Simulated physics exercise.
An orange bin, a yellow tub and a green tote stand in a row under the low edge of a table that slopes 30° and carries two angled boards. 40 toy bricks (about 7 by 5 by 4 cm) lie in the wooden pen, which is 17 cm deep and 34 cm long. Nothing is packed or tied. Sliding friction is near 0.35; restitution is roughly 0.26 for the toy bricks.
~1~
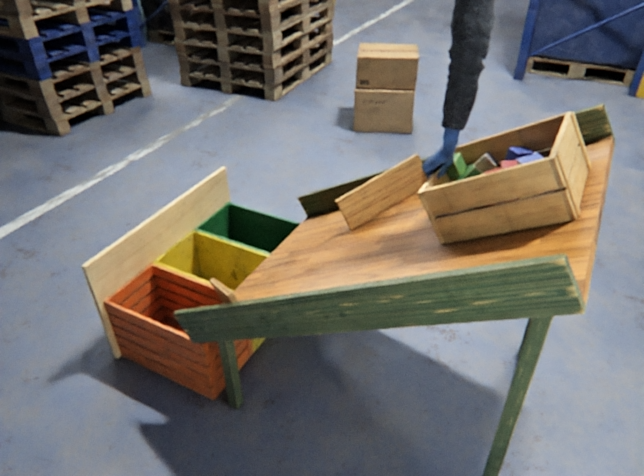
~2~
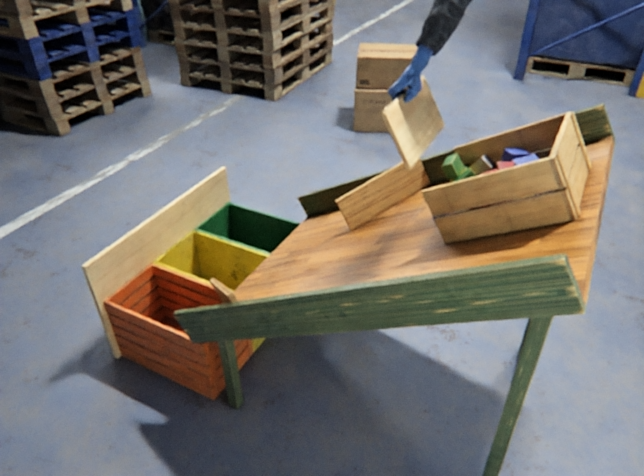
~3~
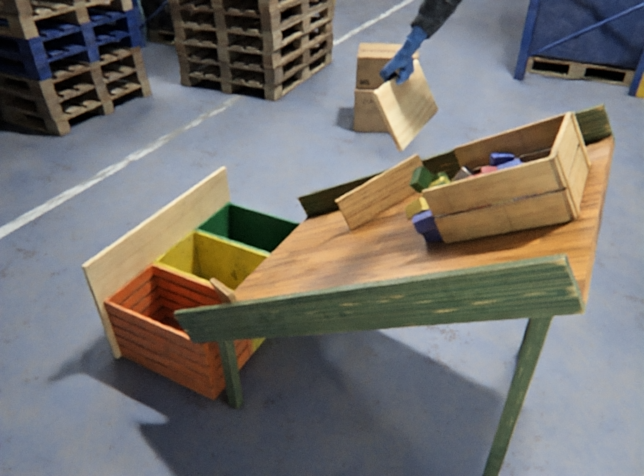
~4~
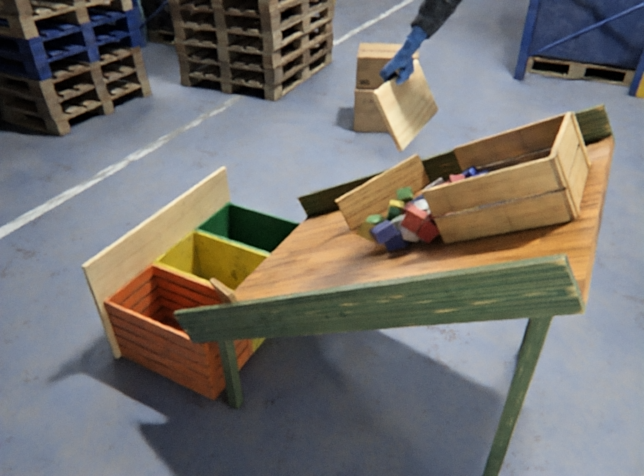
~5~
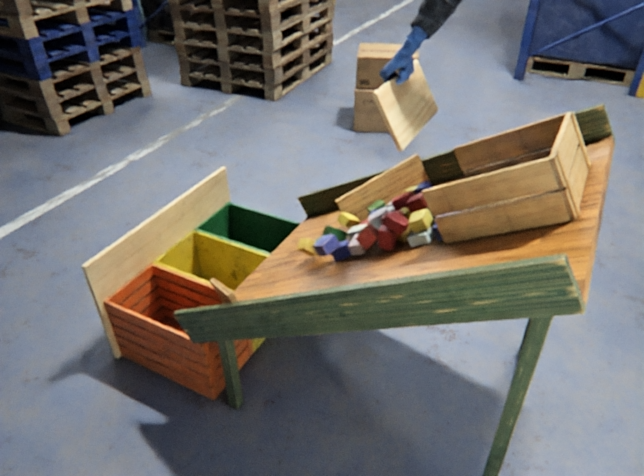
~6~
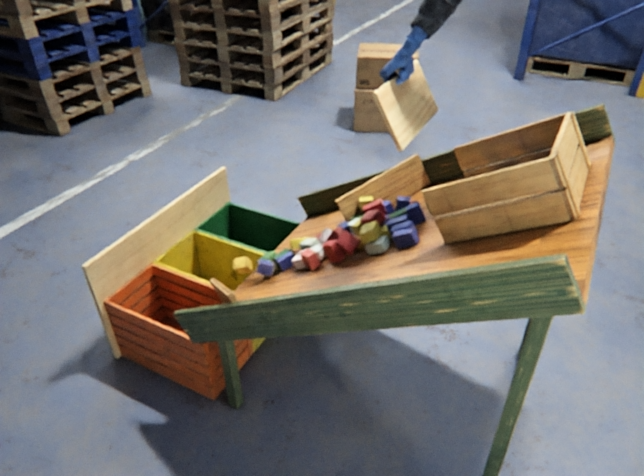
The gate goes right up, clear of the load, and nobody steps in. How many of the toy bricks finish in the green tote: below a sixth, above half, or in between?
Less than a sixth of the toy bricks end in the green tote.
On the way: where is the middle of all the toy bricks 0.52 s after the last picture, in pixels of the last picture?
At about (214, 272).
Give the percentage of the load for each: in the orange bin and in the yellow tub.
About 10 and 85 per cent.
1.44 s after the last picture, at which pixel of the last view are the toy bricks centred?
At about (205, 302).
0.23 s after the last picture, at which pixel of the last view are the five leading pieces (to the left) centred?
Around (205, 286).
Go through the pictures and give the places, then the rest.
In the first frame (places track the rim corner closest to us here), wooden pen (549, 158); green tote (281, 258); all still inside.
In the second frame, wooden pen (549, 158).
In the third frame, wooden pen (549, 158); 10 out, the lowest brick at (434, 232).
In the fourth frame, wooden pen (549, 158); 21 out, the lowest brick at (374, 224).
In the fifth frame, wooden pen (549, 158); 35 out.
In the sixth frame, wooden pen (549, 158); green tote (281, 258); 40 out, the lowest brick at (268, 260).
Then, 0.23 s after the last picture, 8 in the yellow tub, 28 on the slope and 4 in the air.
Then, 0.52 s after the last picture, 2 in the orange bin, 20 in the yellow tub, 16 on the slope and 2 in the air.
Then, 0.92 s after the last picture, 5 in the orange bin, 31 in the yellow tub and 4 on the slope.
Outcome (1.44 s after the last picture), 5 in the orange bin, 34 in the yellow tub and 1 on the slope. Asked share, 0 of 40, 0 per cent.
